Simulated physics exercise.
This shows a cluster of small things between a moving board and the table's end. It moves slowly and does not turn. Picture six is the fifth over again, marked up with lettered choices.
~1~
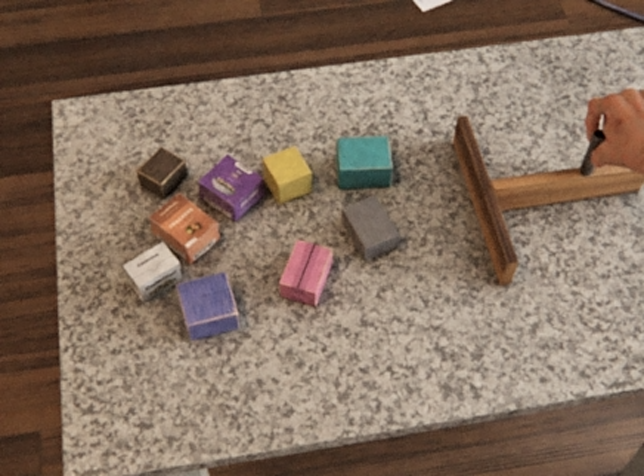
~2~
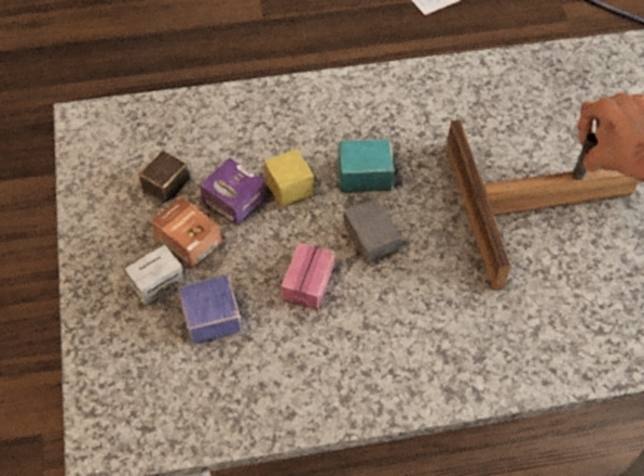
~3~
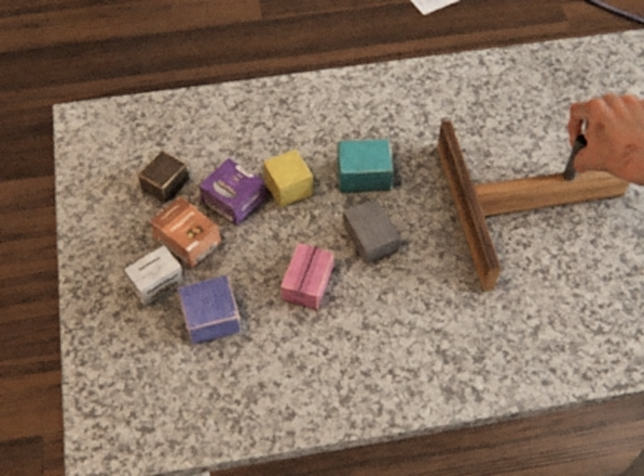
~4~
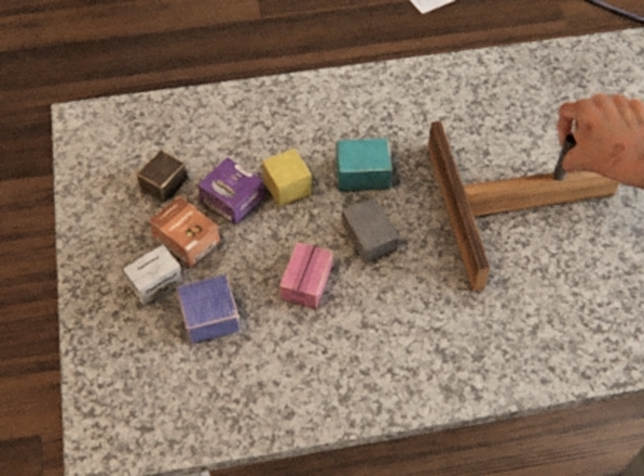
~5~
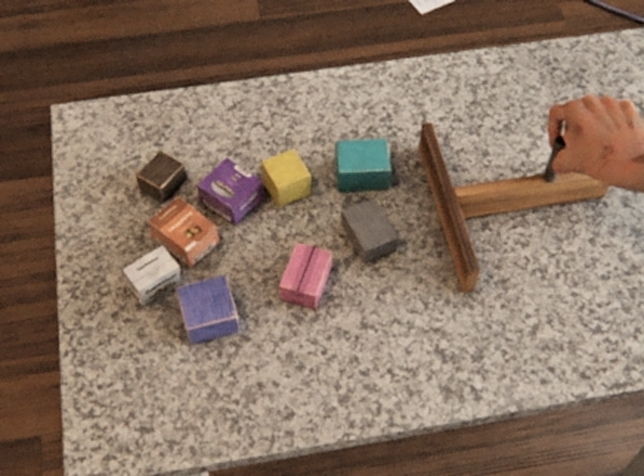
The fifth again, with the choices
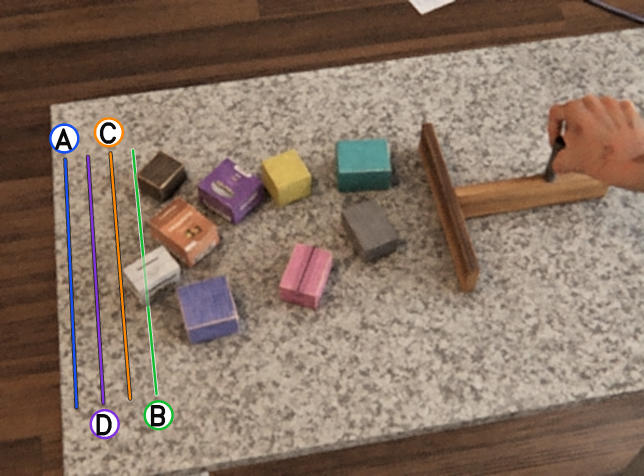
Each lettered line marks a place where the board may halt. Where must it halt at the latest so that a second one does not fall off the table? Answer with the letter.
At B, and not beyond.
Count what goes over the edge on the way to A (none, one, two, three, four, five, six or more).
Six or more.
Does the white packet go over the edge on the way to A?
By then, yes.
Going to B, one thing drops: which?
The purple packet.
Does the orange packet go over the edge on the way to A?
Yes.
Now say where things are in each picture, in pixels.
In the first picture, pink box (306, 273); grey block (370, 228); orange packet (185, 229).
In the second picture, board (480, 189); black block (165, 176).
In the third picture, board (470, 190); yellow block (288, 179).
In the fourth picture, board (459, 191); turquoise block (363, 164).
In the fifth picture, board (450, 192); pink box (306, 276); grey block (370, 231); orange packet (184, 232).
On the marked copy, A at (70, 273); B at (144, 262); C at (119, 266); D at (95, 269).
Taking B. A third of the way, board (343, 208); purple packet (202, 194); yellow block (253, 180).
Two thirds of the way, board (231, 225); purple packet (100, 196); black block (100, 163).
When it is over, board (143, 238); purple packet over the edge; yellow block (63, 208); one fallen.
As for the rest, A drops eight; C drops five; D drops five.
